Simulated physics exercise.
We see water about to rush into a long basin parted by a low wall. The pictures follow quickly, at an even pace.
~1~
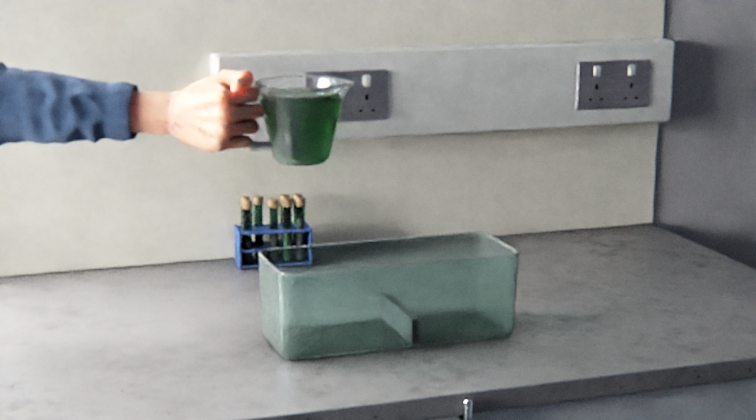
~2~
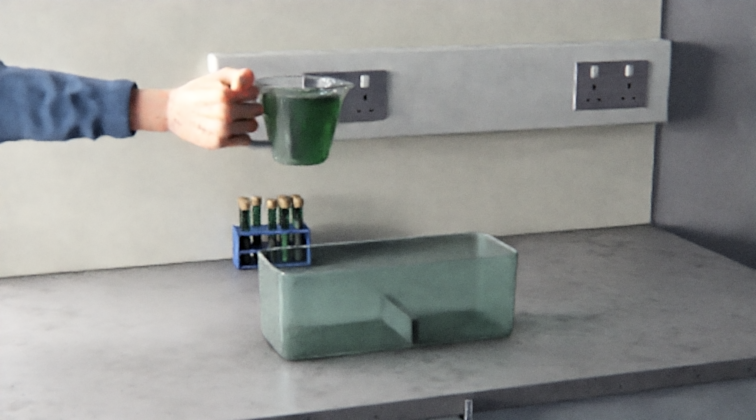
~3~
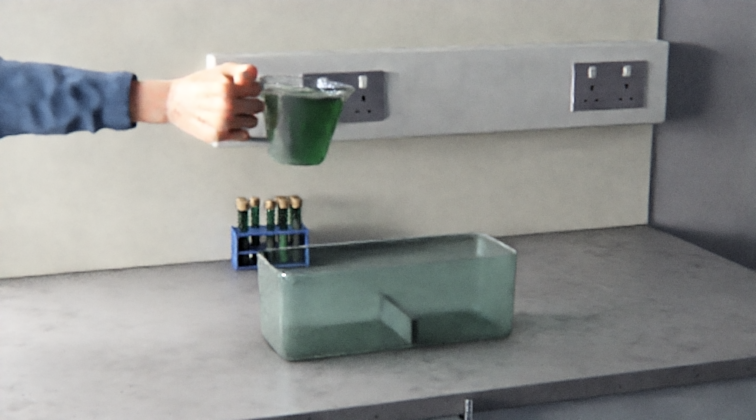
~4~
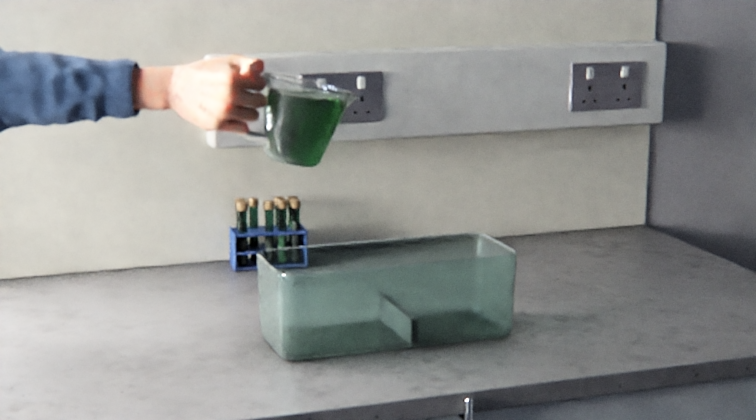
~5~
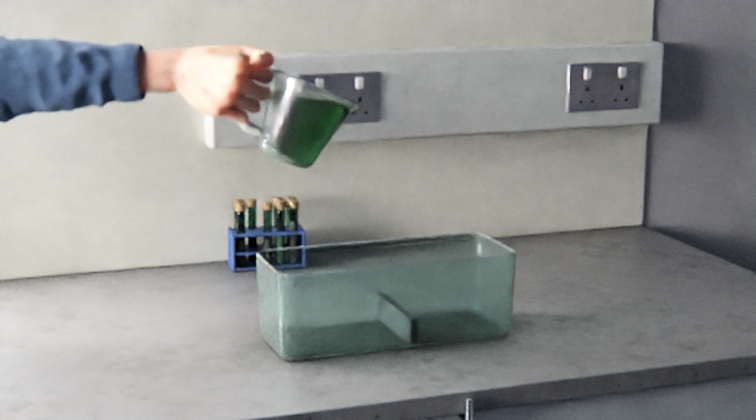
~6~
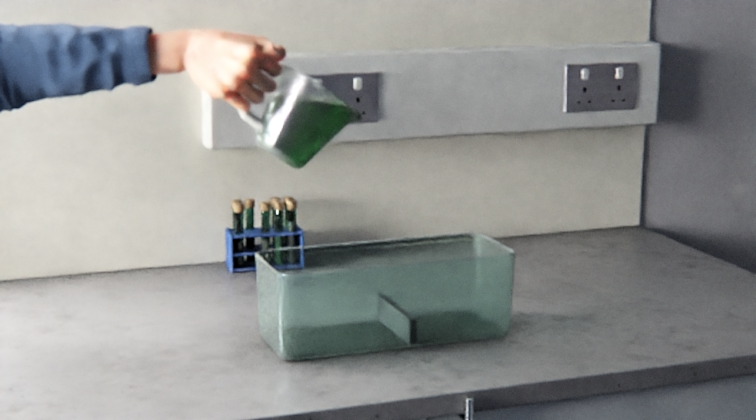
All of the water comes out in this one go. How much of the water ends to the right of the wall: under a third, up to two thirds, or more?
The share right of the wall is between a third and two thirds.
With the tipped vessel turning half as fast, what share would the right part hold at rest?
Close to 65 per cent.
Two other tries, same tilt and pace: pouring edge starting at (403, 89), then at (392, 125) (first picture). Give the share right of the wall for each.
The first gives 85 %, the second 90 %.
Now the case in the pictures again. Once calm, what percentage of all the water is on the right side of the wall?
Roughly 45 in a hundred.
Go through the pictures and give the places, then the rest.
Tilt 0°; pouring edge (353, 82); surface from (261, 96) to (339, 92); the long basin's rim runs from (269, 264) to (502, 244); the wall's top is at (400, 307), in the first picture.
Tilt 2°; pouring edge (354, 83); surface from (261, 95) to (339, 93), in the second picture.
Tilt 6°; pouring edge (356, 88); surface from (263, 93) to (341, 95), in the third picture.
Tilt 13°; pouring edge (359, 95); surface from (266, 92) to (343, 98), in the fourth picture.
Tilt 23°; pouring edge (361, 106); surface from (270, 93) to (346, 102), in the fifth picture.
Tilt 34°; pouring edge (361, 119); surface from (270, 103) to (356, 111); 1 per cent is over the edge, in the sixth picture.
A moment on, the tilt is 95° and 38 per cent is still to pour, 2 is left of the wall and 14 right of it.
Next, the tilt is 98° and 7 per cent is still to pour, 36 is left of the wall and 39 right of it.
Then the tilt is 98° and 0 per cent is still to pour, 48 is left of the wall and 45 right of it.
Later the tilt is 98° and 0 per cent is still to pour, 51 is left of the wall and 46 right of it.
Finally, 51 per cent lies left of the wall, 46 right of it and 3 outside.
